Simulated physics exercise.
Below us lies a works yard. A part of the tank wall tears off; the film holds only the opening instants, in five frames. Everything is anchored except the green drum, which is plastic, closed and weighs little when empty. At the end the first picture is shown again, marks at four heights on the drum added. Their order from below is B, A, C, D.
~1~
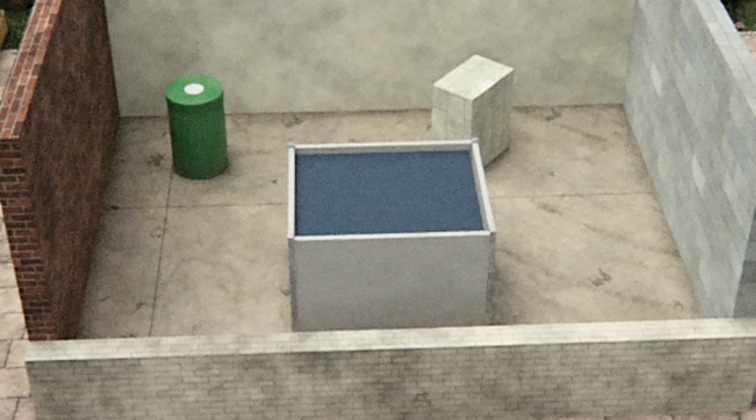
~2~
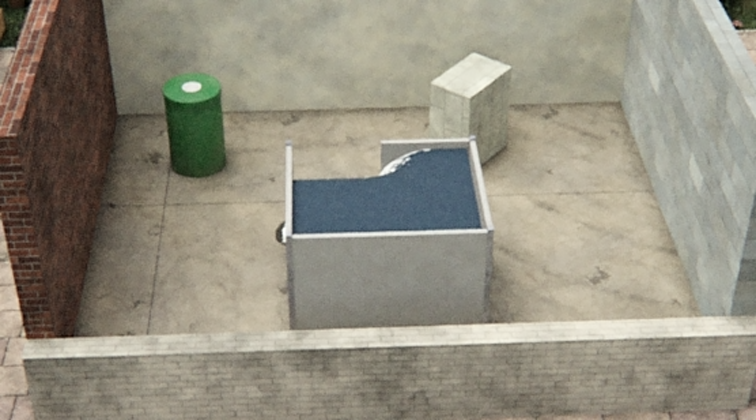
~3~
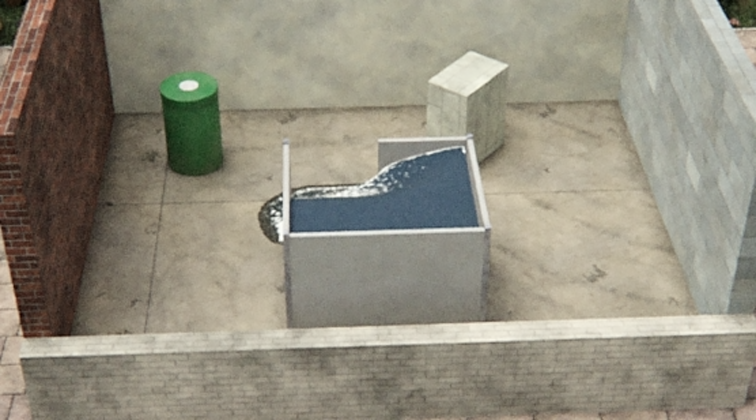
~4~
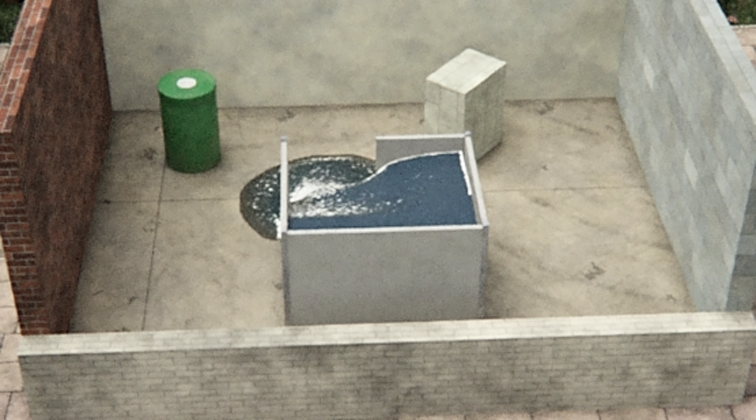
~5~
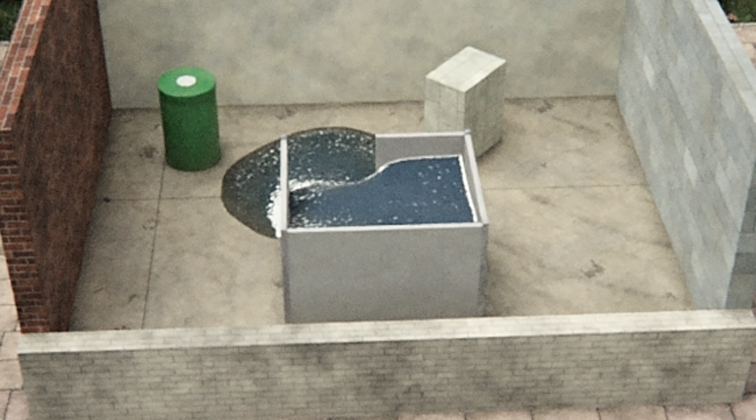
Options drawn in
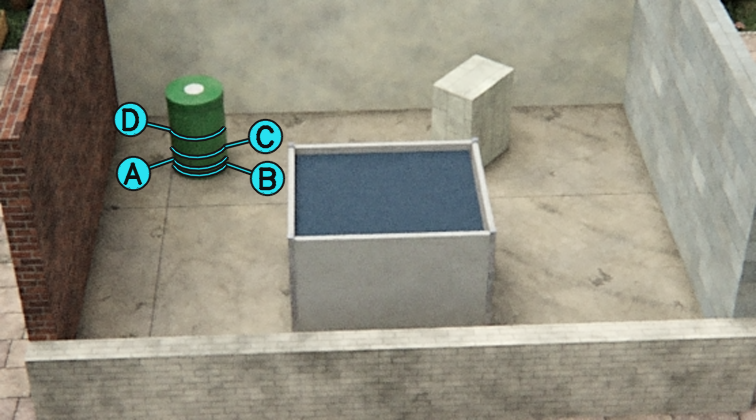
The footage shows a walled yard with a green drum, a pale block and a full square tank; the tank's back left corner opens, and water pours out, spreading across the ground behind and to the left.
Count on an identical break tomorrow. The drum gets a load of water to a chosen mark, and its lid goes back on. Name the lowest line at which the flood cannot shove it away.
Use level D.
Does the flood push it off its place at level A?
Yes, it does.
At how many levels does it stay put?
One of them.
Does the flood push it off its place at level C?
Yes.
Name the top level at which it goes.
That is level C.
In cyan, A at (198, 168); B at (199, 175); C at (197, 157); D at (195, 139); from the bottom up B, A, C, D.
With A, it is pushed about 5 times its own width away.
With B, it is pushed about 4 times its own width away.
With C, it is pushed about twice its own width away.
With D, it shifts by a finger or two and stays.
